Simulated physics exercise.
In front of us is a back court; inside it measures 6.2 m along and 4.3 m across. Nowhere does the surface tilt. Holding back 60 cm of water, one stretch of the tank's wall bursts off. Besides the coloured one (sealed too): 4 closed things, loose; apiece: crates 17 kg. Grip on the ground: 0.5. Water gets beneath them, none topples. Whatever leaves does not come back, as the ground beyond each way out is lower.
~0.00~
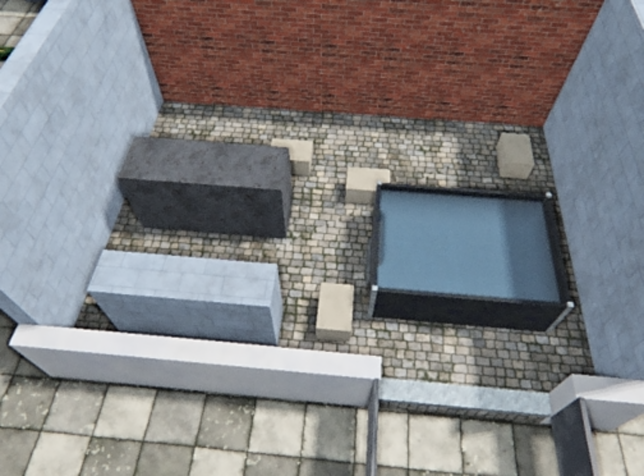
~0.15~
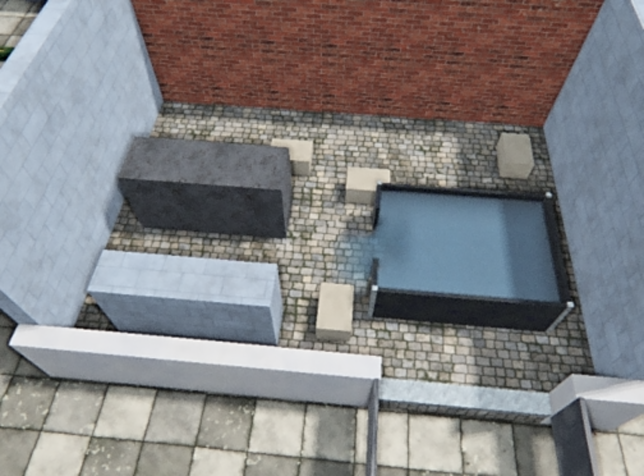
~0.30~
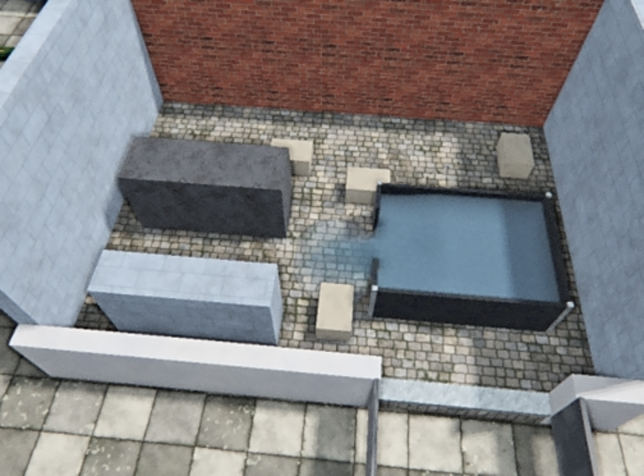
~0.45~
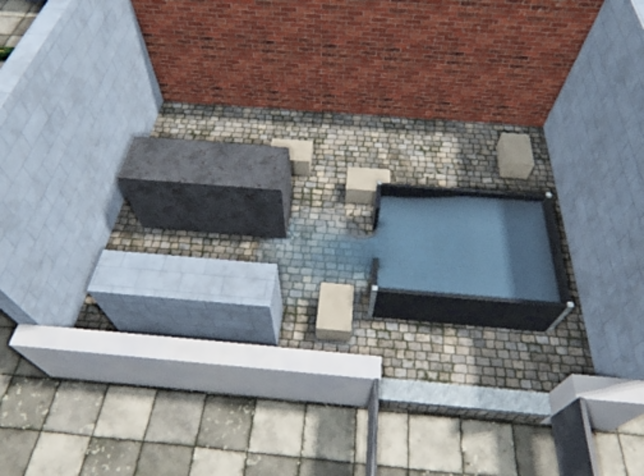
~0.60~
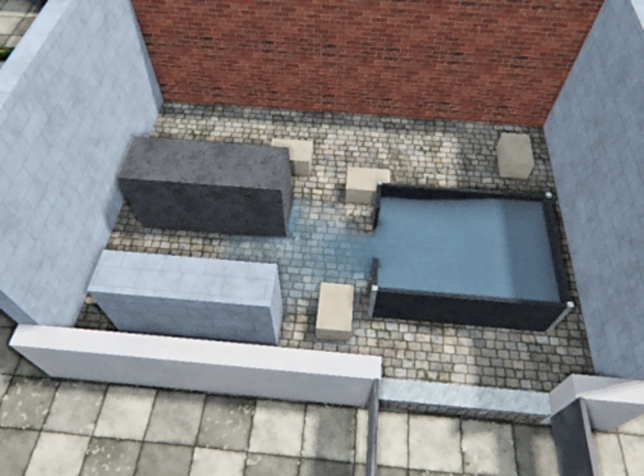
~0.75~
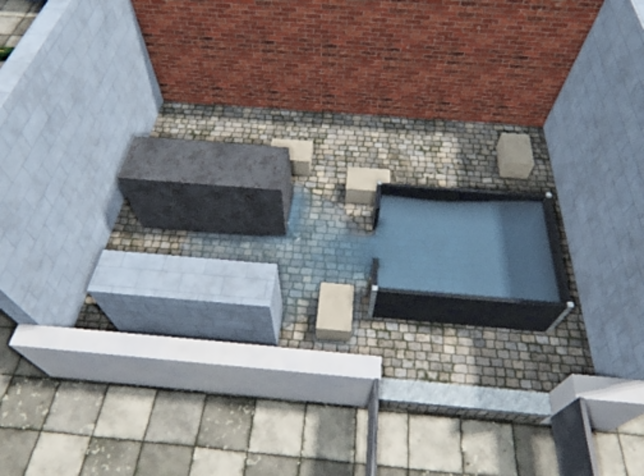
Water pours from the open left side of a dark tank and spreads left across the cobbles.
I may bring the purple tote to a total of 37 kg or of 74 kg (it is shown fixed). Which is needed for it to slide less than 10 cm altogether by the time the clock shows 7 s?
It's likely that the extra mass is necessary.
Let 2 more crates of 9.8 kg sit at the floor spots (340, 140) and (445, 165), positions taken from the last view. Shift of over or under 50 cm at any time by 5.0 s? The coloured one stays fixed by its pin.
Taking them as listed: Beyond and not beyond.
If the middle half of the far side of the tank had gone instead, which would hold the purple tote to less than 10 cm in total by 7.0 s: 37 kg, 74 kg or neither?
The lighter one.
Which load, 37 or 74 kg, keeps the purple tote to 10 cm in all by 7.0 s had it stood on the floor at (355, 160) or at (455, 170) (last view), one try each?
Order kept: Light pick works, light pick works.
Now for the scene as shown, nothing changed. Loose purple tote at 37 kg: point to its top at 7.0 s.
Estimated position: Close to (124, 253).
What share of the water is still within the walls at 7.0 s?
I'd say some 98 percent hasn't gone yet.
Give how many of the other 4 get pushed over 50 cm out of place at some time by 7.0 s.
That comes to 1.
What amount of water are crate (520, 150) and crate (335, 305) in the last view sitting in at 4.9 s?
Depths: Near 3 cm, then near 8 cm.
After 1.4 s the purple tote would be 19 cm from its start with 37 kg and 0 cm from its start with 74 kg; 15 cm of water round it then.
After 3.1 s the purple tote would be 126 cm from its start with 37 kg and 0 cm from its start with 74 kg; 12 cm of water round it then.
After 4.9 s the purple tote would be 135 cm from its start with 37 kg and 0 cm from its start with 74 kg; 12 cm of water round it then.
After 7.0 s the purple tote would be 135 cm from its start with 37 kg and 0 cm from its start with 74 kg; 13 cm of water round it then.
